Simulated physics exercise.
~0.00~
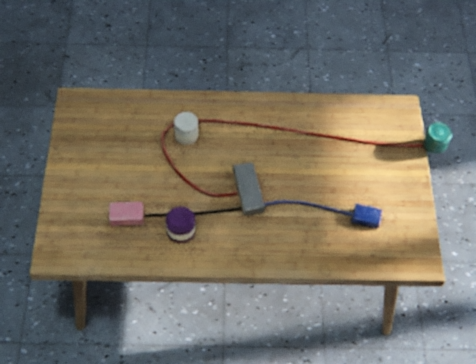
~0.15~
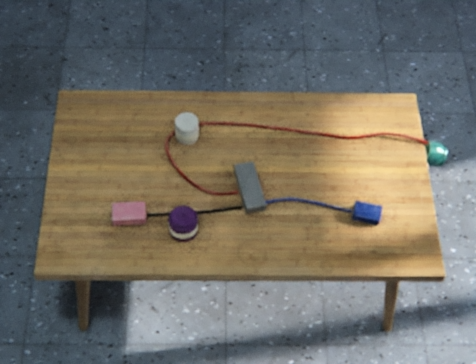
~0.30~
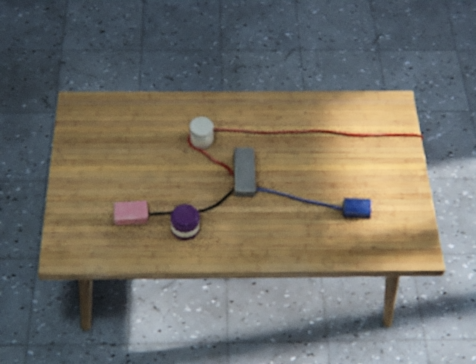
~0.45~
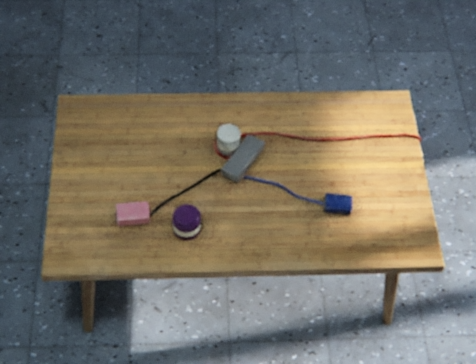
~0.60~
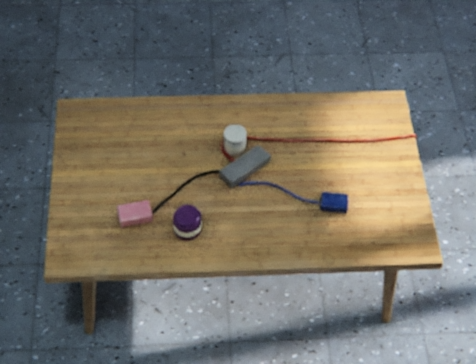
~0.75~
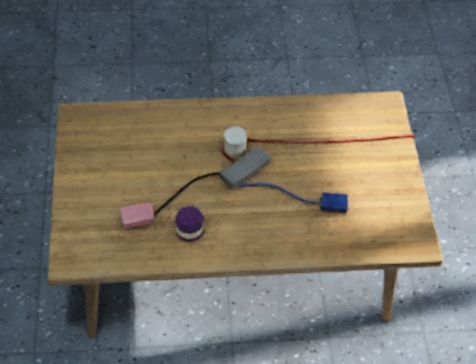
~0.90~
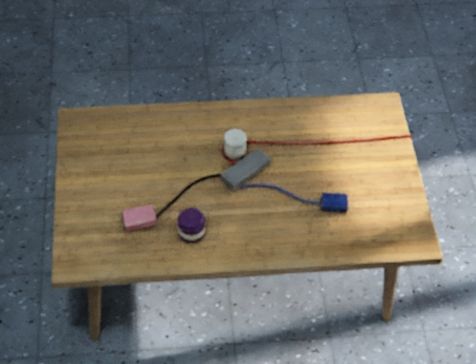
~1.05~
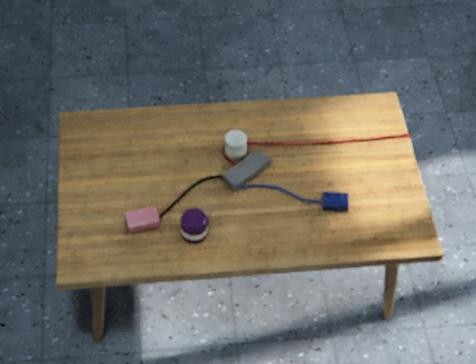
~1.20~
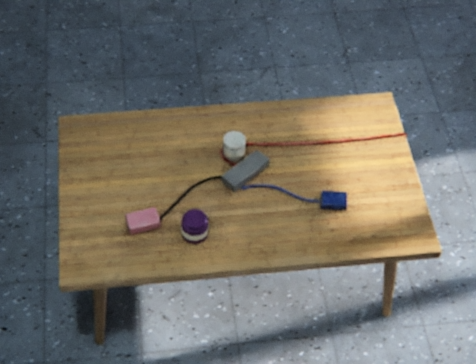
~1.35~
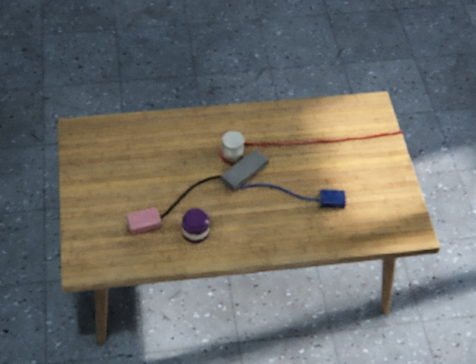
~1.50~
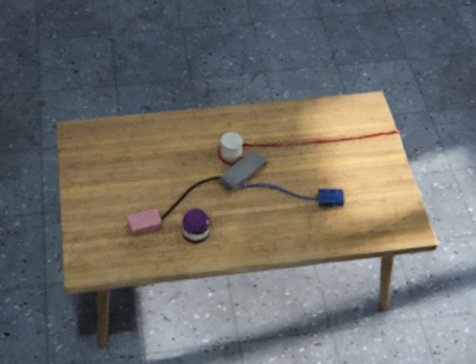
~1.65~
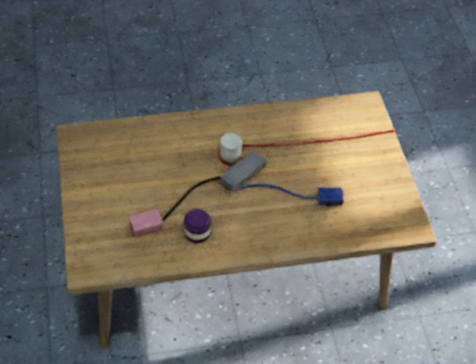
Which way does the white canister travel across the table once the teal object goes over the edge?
The white canister slides to the right, ending up close to the grey strip.
A teal object tips off the right edge of a wooden table and drops out of sight, its red cable pulling the grey strip and dragging the white canister and blue device along, until they rest while the pink block and purple jar stay put.
